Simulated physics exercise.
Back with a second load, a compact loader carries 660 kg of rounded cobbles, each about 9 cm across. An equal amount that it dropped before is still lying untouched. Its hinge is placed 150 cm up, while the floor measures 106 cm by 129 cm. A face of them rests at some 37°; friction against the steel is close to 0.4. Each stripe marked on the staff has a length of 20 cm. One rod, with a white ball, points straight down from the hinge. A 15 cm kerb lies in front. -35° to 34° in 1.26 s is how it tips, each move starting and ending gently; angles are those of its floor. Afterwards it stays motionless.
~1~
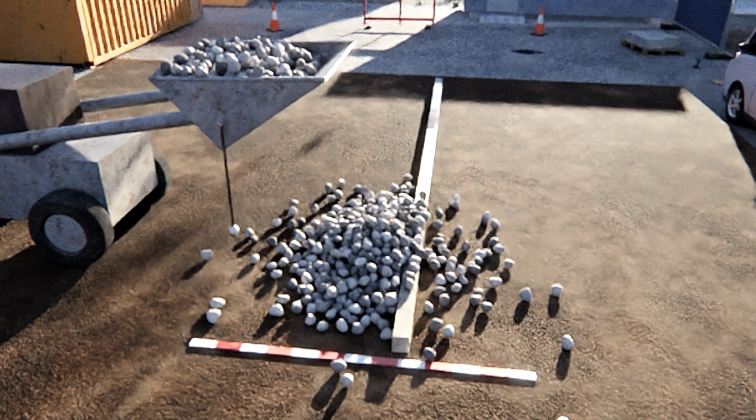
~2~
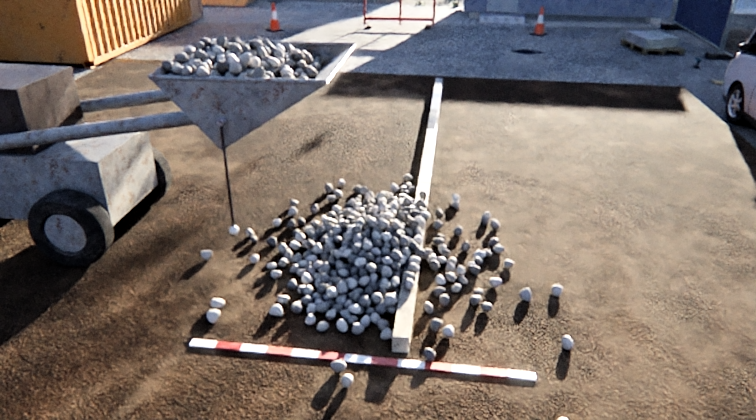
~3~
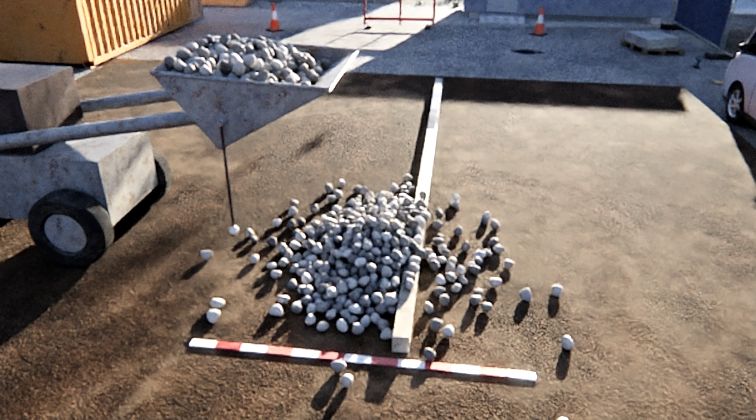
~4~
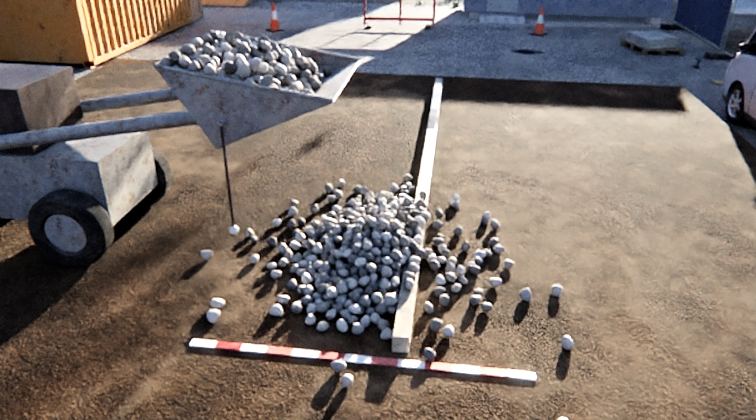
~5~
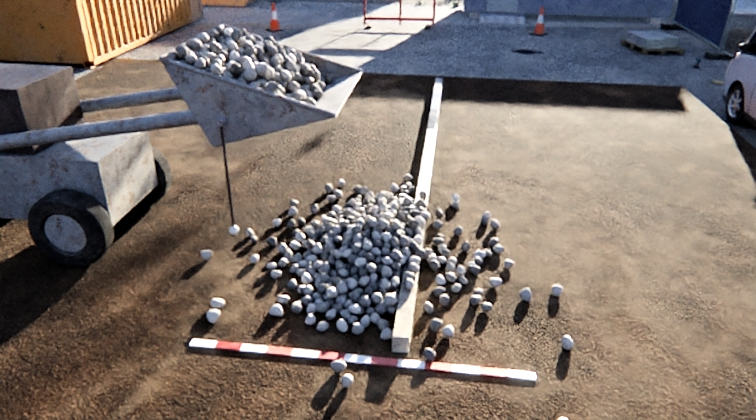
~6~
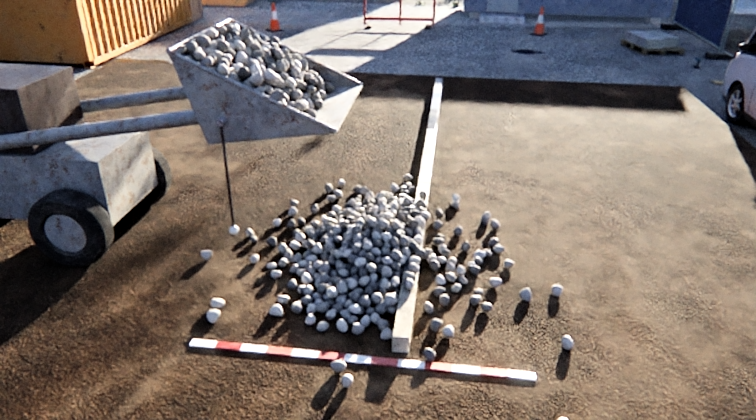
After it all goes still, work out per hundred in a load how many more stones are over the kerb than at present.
Around 29 stones per hundred.
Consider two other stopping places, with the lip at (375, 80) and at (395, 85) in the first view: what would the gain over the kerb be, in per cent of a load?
I'd expect near 75 per cent first and near 90 per cent next.
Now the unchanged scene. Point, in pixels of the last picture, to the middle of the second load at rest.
Their middle rests near (379, 236).
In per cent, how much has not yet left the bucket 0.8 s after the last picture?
Around 60 per cent of the load is still inside.
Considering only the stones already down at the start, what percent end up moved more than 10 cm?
About 20 %.
Then, 0.4 s after the last picture the floor is at 23°; in per cent of one load, 100 in the bucket, 92 on this side of the kerb, 8 over the kerb; the foremost stones are at (523, 283).
Then, 0.8 s after the last picture the floor is at 34°; in per cent of one load, 62 in the bucket, 129 on this side of the kerb, 8 over the kerb; the foremost stones are at (523, 283).
Then, 1.2 s after the last picture the floor is at 34°; in per cent of one load, 23 in the bucket, 162 on this side of the kerb, 15 over the kerb; the foremost stones are at (523, 283).
Then, 4.0 s after the last picture the floor is at 34°; in per cent of one load, 0 in the bucket, 163 on this side of the kerb, 37 over the kerb; the foremost stones are at (579, 273). Net gain over the kerb, 29.
